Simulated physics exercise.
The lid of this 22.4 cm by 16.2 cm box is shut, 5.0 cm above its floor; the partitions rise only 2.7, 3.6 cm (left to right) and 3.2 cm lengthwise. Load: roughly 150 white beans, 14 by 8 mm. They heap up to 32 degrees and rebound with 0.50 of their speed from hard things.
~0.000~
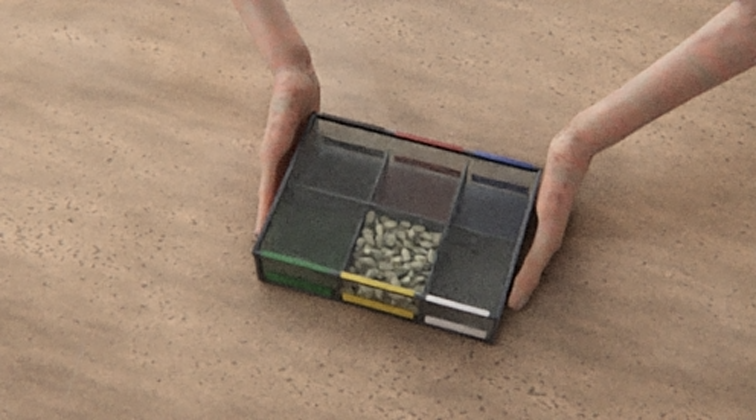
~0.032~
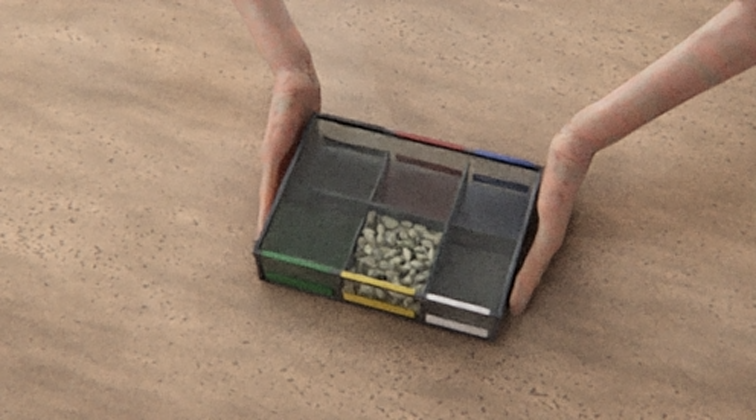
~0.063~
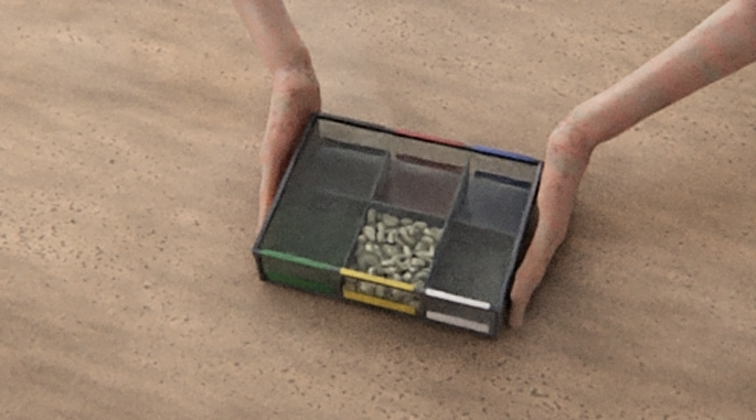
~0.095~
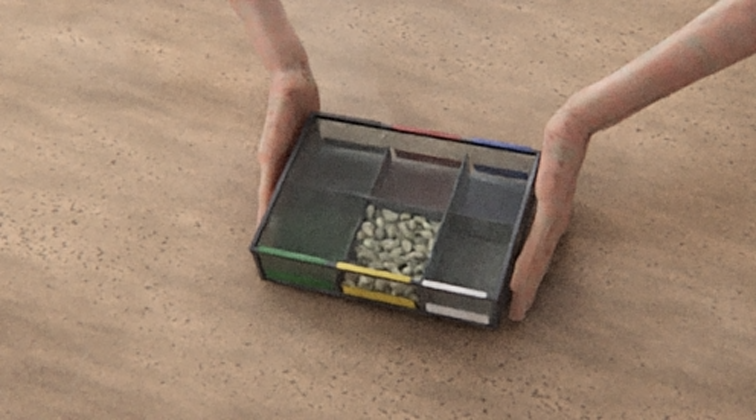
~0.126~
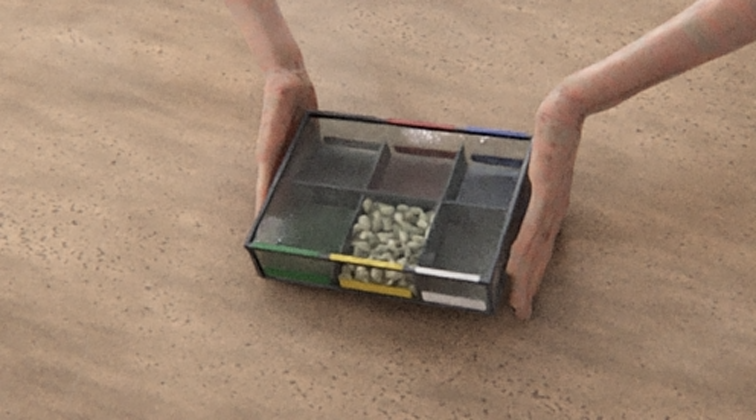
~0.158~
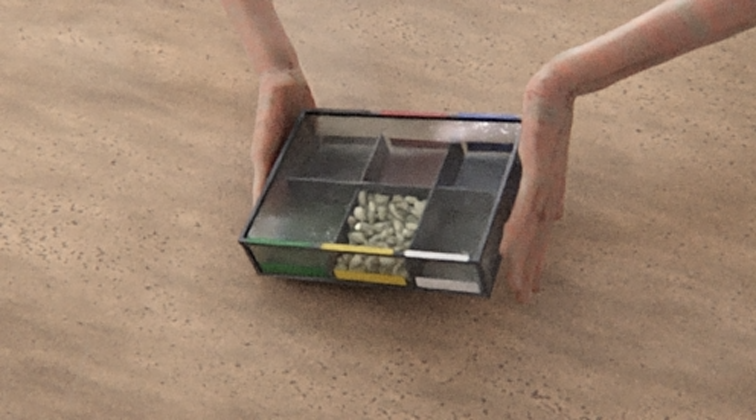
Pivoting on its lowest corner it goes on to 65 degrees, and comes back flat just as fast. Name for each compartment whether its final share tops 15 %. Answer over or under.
Red: Under, blue: Under, green: Over, yellow: Over, white: Under, black: Under.
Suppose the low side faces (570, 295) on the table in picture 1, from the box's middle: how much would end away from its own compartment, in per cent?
Some 5 per cent.
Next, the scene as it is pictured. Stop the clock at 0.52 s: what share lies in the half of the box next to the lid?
About 40 per cent.
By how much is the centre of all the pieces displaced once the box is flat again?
About 5.5 cm.
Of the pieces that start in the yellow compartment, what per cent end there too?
Roughly 50 per cent.
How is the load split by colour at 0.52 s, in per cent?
Red 0, blue 0, green 15, yellow 85, white 0, black 0.
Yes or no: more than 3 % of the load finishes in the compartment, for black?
Black yes.
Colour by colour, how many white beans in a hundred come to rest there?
Red 0, blue 0, green 40, yellow 55, white 0, black 5.
After 0.52 s, tilt 64 degrees; green 15 %, yellow 85 %.
Then, at 0.76 s, tilt 25 degrees; green 40 %, yellow 55 %, black 5 %.
Then, at 1.11 s, tilt 0 degrees; green 40 %, yellow 55 %, black 5 %.
At rest (1.6 s), red 0 %, blue 0 %, green 40 %, yellow 55 %, white 0 %, black 5 %.
